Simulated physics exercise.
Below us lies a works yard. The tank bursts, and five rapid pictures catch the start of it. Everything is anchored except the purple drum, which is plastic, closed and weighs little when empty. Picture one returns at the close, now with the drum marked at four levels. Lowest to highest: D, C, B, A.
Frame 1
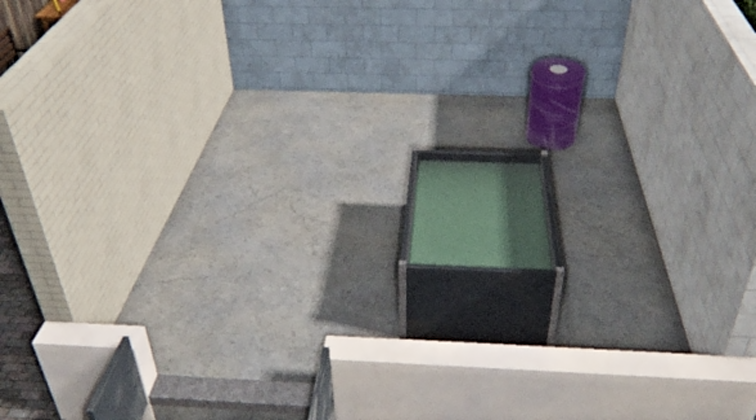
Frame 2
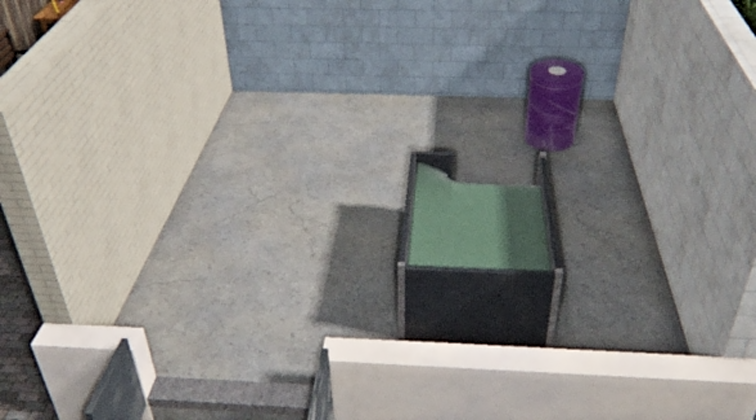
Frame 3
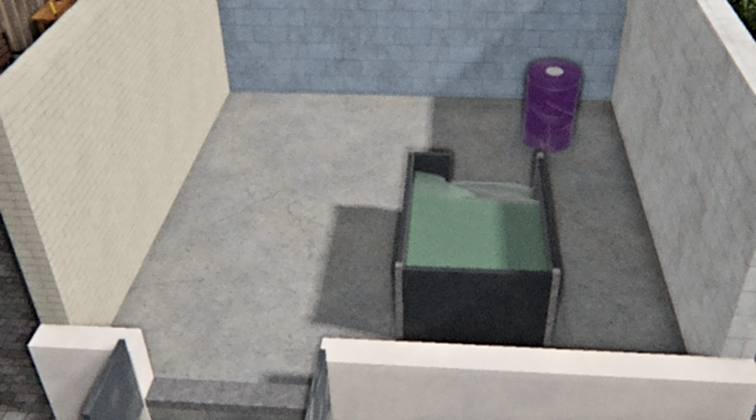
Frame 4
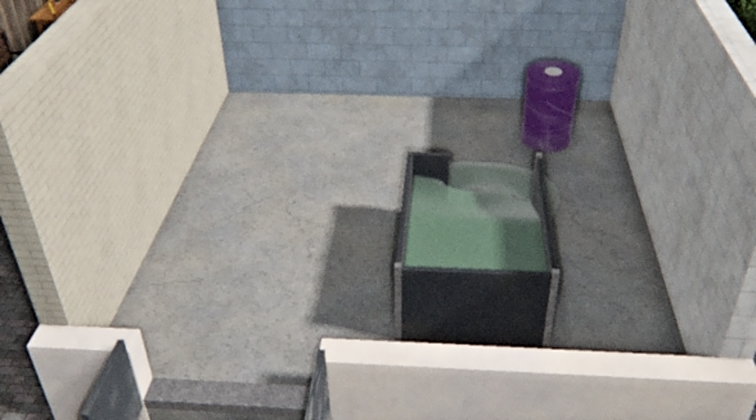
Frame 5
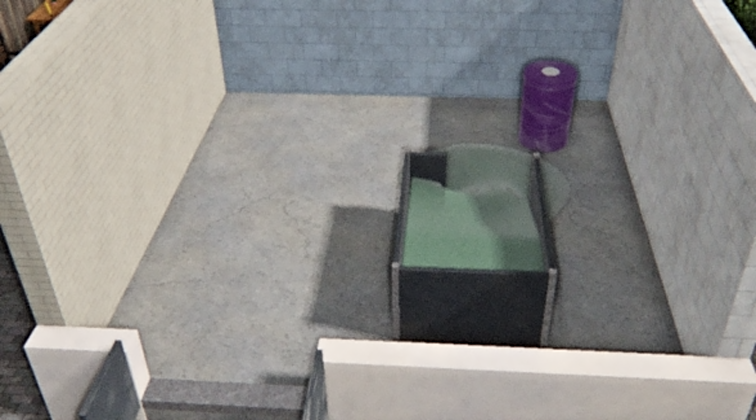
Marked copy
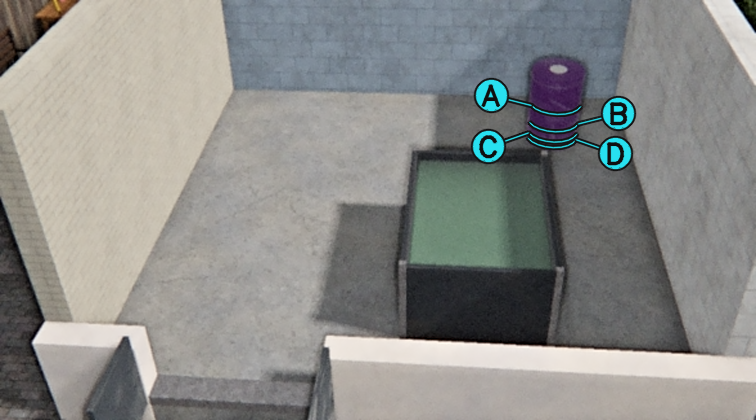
In a walled works yard, a dark tank full of green water lost much of its back wall, and the water sank at that end, then poured out through the gap and spread toward the purple drum.
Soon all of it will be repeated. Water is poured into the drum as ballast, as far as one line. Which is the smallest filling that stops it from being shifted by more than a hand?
I would pick level A.
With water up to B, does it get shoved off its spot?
Yes, it does.
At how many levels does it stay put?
One of them.
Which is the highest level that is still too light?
Here it is level B.
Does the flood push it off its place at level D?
Yes, that goes wrong.
On the marked copy, A at (557, 114); B at (555, 131); C at (553, 142); D at (553, 147); from the bottom up D, C, B, A.
With A, it does not move.
With B, it is pushed about half its own width away.
With C, it is pushed about its own width away.
With D, it is pushed about 4 times its own width away.
